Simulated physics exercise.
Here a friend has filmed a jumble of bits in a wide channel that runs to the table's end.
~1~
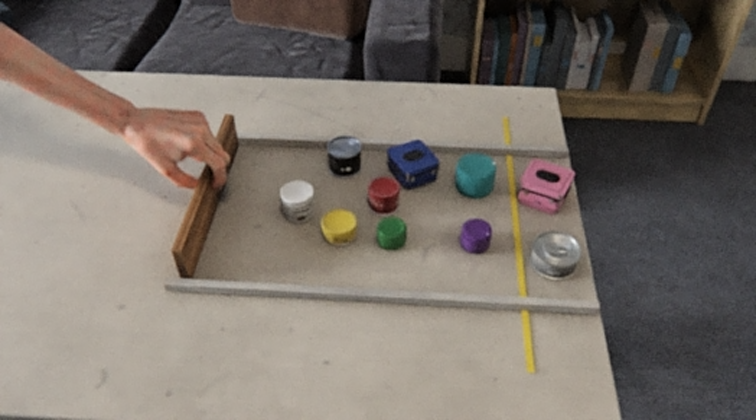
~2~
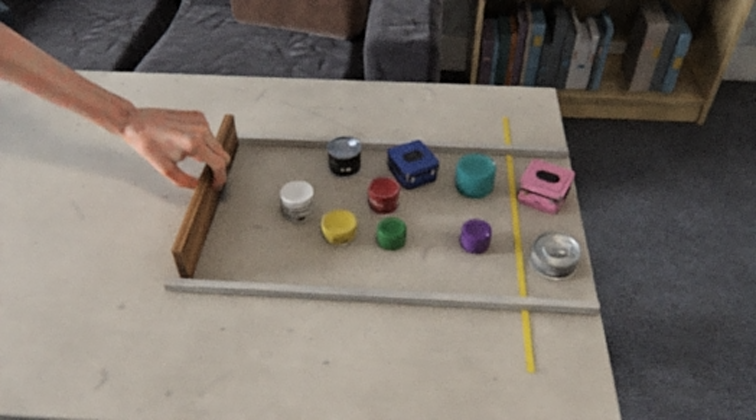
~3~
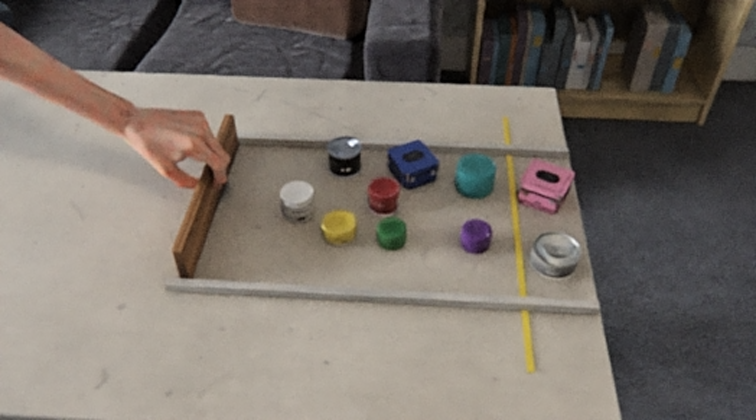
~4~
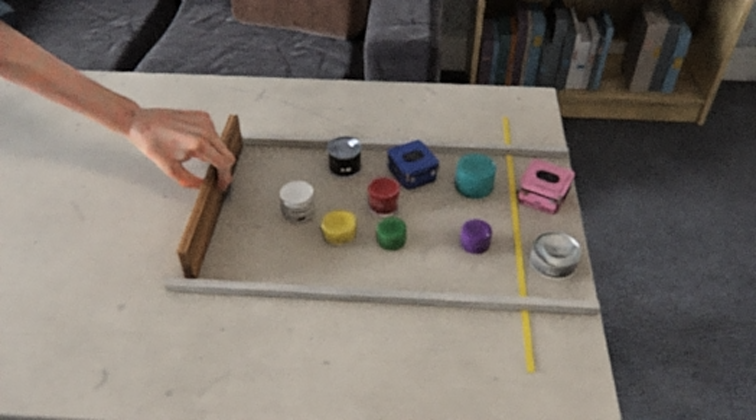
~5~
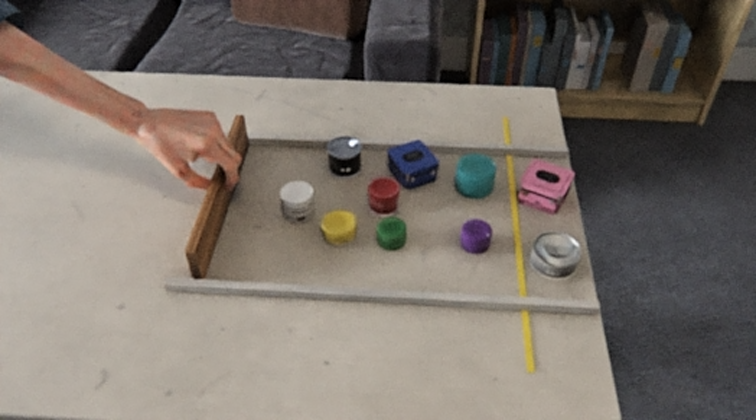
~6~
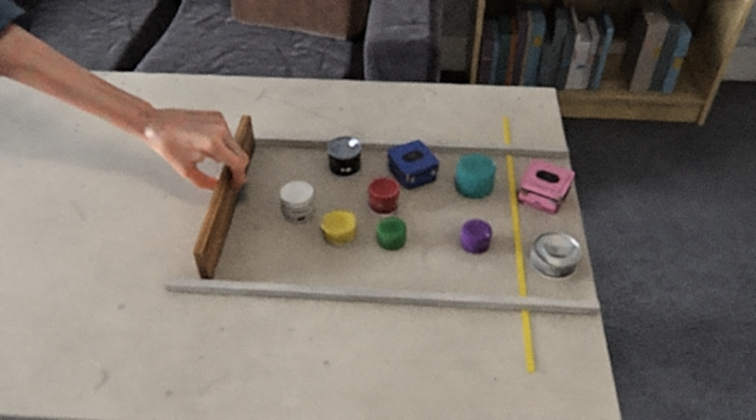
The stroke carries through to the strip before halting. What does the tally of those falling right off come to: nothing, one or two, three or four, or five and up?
I predict the table will shed one or two pieces.
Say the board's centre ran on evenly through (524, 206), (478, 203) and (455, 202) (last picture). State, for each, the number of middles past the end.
First 2, then 0, finally 0.
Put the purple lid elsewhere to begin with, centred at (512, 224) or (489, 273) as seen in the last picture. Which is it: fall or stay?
Results in order - still up; still up.
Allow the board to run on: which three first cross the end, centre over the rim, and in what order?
Sequence: 1) pink case, 2) purple lid, 3) turquoise lid.
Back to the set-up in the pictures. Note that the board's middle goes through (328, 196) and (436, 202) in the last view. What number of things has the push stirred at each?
Respectively 3 and 9.
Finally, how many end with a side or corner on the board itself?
Count: 4.
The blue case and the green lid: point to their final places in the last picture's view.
First: About (557, 177); second: About (565, 233).
Soon after, none off yet; grey pot at rest near (555, 256); pink case at rest near (546, 186); turquoise lid at rest near (476, 176).
In the end, the number that fall off is one or two; gone, purple lid and pink case.
